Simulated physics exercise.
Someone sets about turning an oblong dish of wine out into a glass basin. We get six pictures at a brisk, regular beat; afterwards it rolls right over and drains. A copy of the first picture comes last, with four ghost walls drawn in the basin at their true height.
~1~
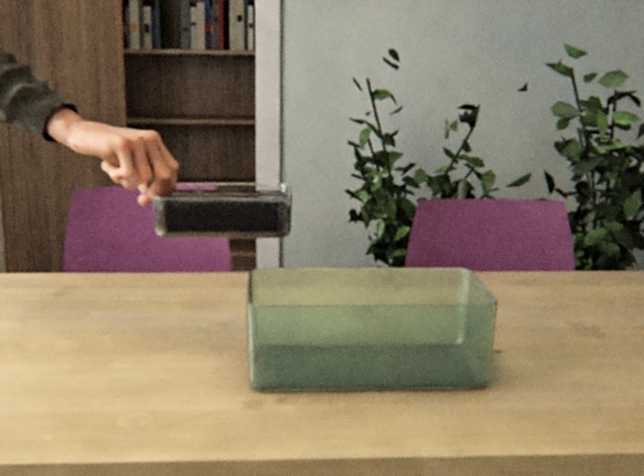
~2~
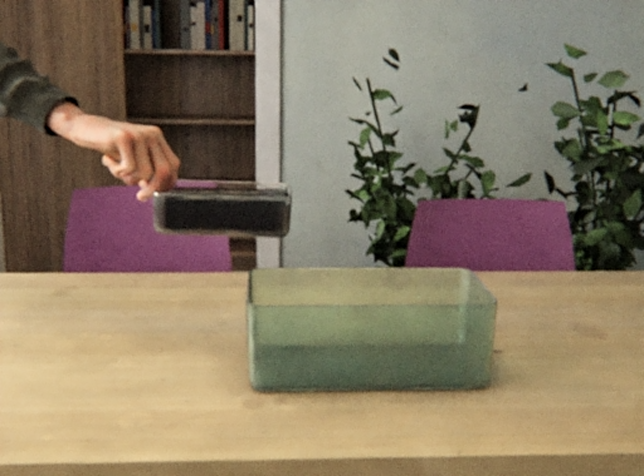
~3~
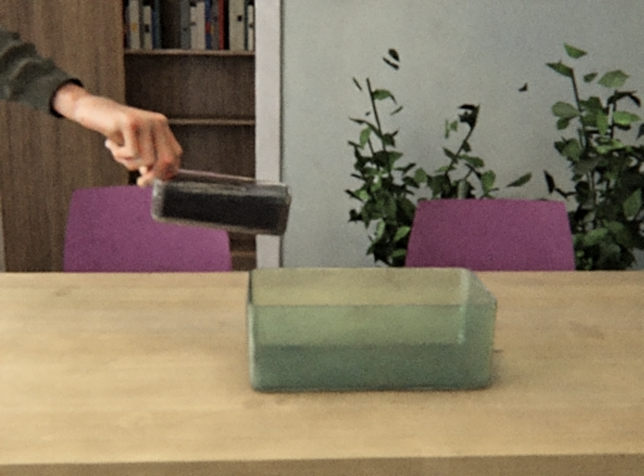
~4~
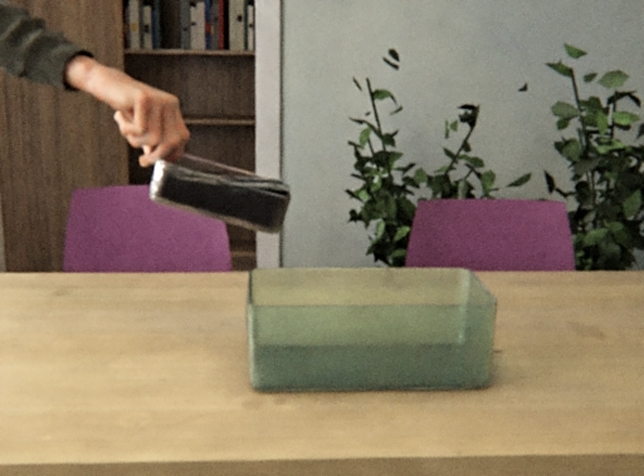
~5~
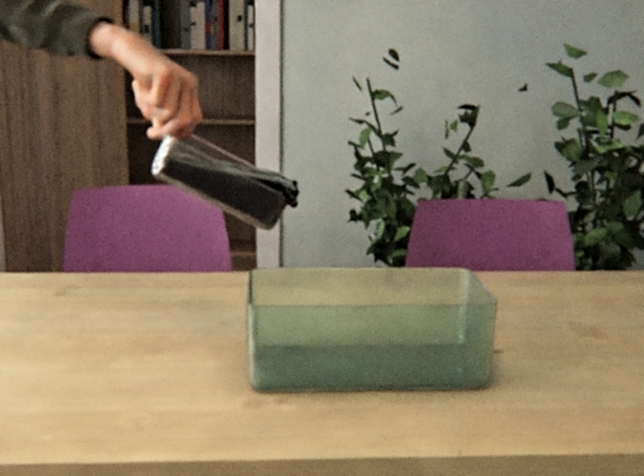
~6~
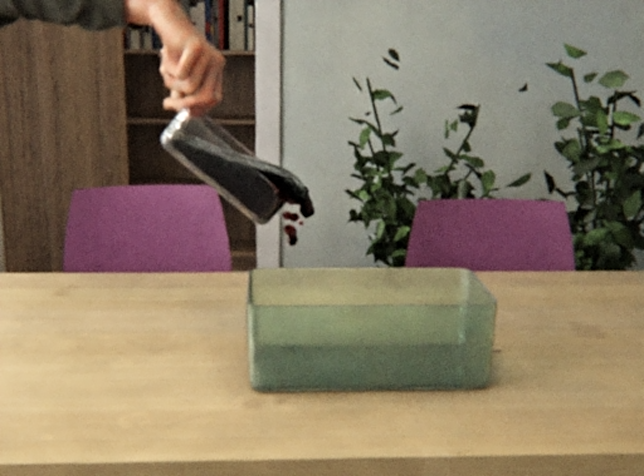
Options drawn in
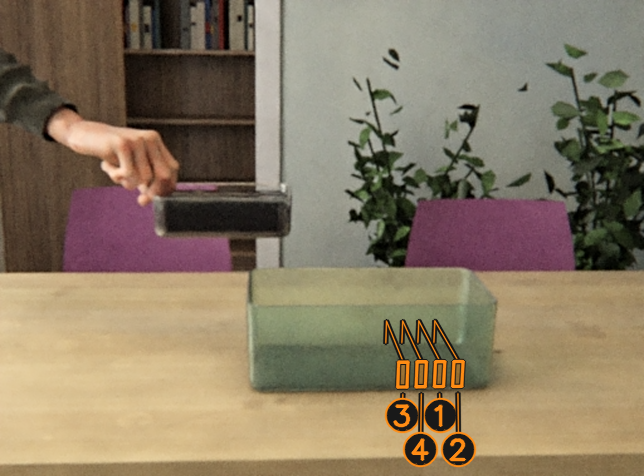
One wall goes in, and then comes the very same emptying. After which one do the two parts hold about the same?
Best: 3.
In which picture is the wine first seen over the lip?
Picture 4.
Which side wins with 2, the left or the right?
More ends on the left.
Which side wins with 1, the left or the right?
More ends on the left.
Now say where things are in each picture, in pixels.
In the first frame, upright, lip at (288, 190); basin from (250, 388) to (489, 386); nothing has left yet.
In the second frame, upright, lip at (288, 190); nothing has left yet.
In the third frame, tipped about 7°, lip at (288, 190); nothing has left yet.
In the fourth frame, tipped about 16°, lip at (288, 190); wine is over the lip, down to (288, 190).
In the fifth frame, tipped about 27°, lip at (288, 190); wine is over the lip, down to (294, 201).
In the sixth frame, tipped about 40°, lip at (288, 190); wine is over the lip, down to (291, 238).
In orange, 1 at (439, 393); 2 at (457, 393); 3 at (402, 393); 4 at (421, 393).
If 1 is chosen, about 77 % ends left of the wall and 15 % right of it; 9 % is lost outside.
If 2 is chosen, about 75 % ends left of the wall and 14 % right of it; 12 % is lost outside.
If 3 is chosen, about 47 % ends left of the wall and 45 % right of it; 8 % is lost outside.
If 4 is chosen, about 74 % ends left of the wall and 19 % right of it; 7 % is lost outside.
